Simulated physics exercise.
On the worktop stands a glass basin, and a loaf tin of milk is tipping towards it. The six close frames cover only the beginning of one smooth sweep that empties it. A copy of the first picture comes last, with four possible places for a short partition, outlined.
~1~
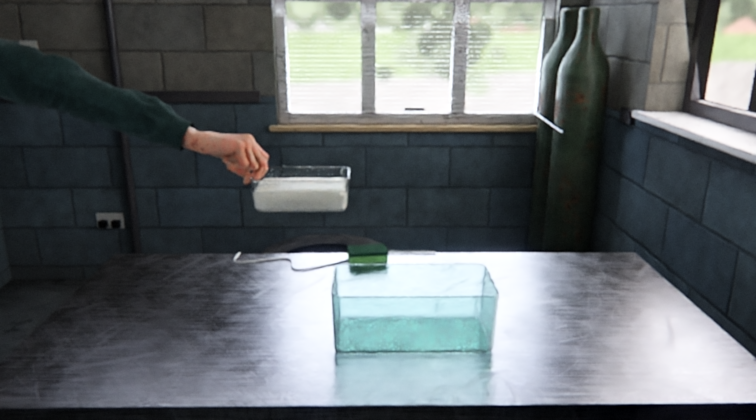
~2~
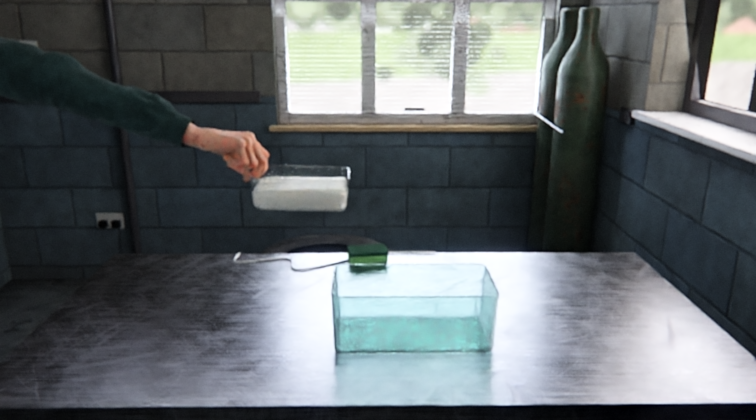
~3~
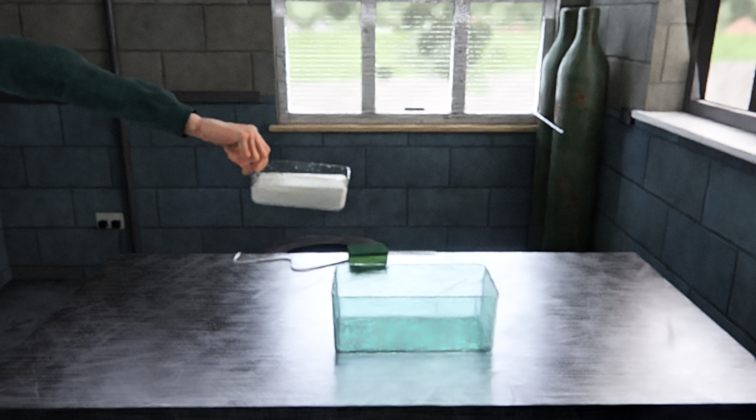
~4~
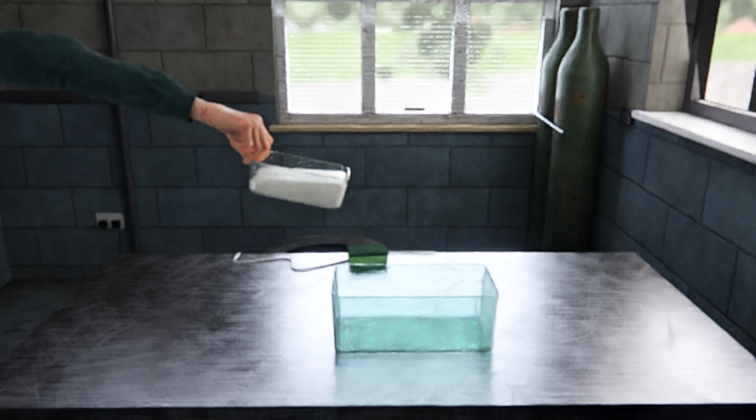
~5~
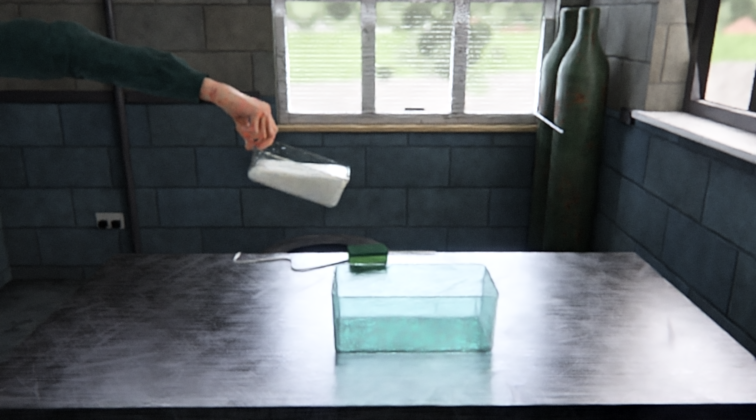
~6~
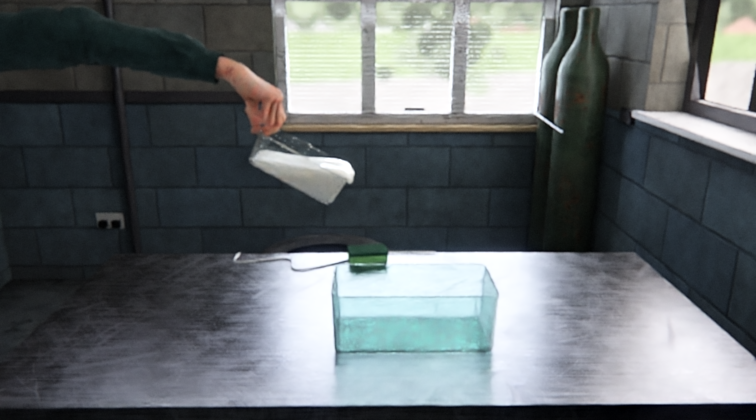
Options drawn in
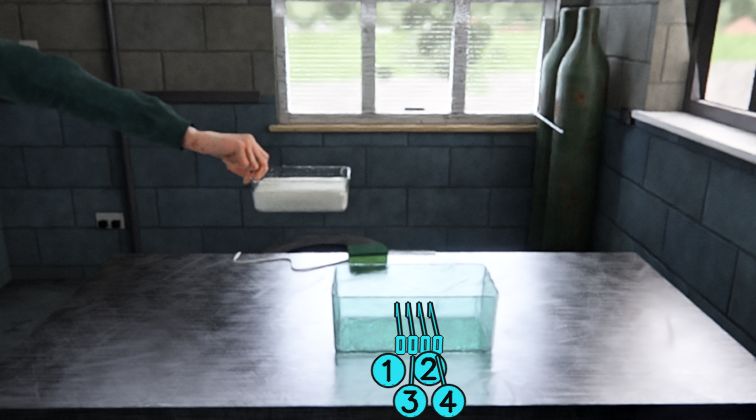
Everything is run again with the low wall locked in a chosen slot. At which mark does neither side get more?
Go for 2.
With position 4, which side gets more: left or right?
The left side.
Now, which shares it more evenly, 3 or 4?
3.
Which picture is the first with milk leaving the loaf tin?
In picture 6.
In cyan, 1 at (400, 356); 2 at (425, 356); 3 at (412, 356); 4 at (437, 356).
For position 1, about 25 % ends left of the wall and 68 % right of it; 7 % is lost outside.
For position 2, about 49 % ends left of the wall and 44 % right of it; 7 % is lost outside.
For position 3, about 35 % ends left of the wall and 57 % right of it; 7 % is lost outside.
For position 4, about 74 % ends left of the wall and 19 % right of it; 8 % is lost outside.
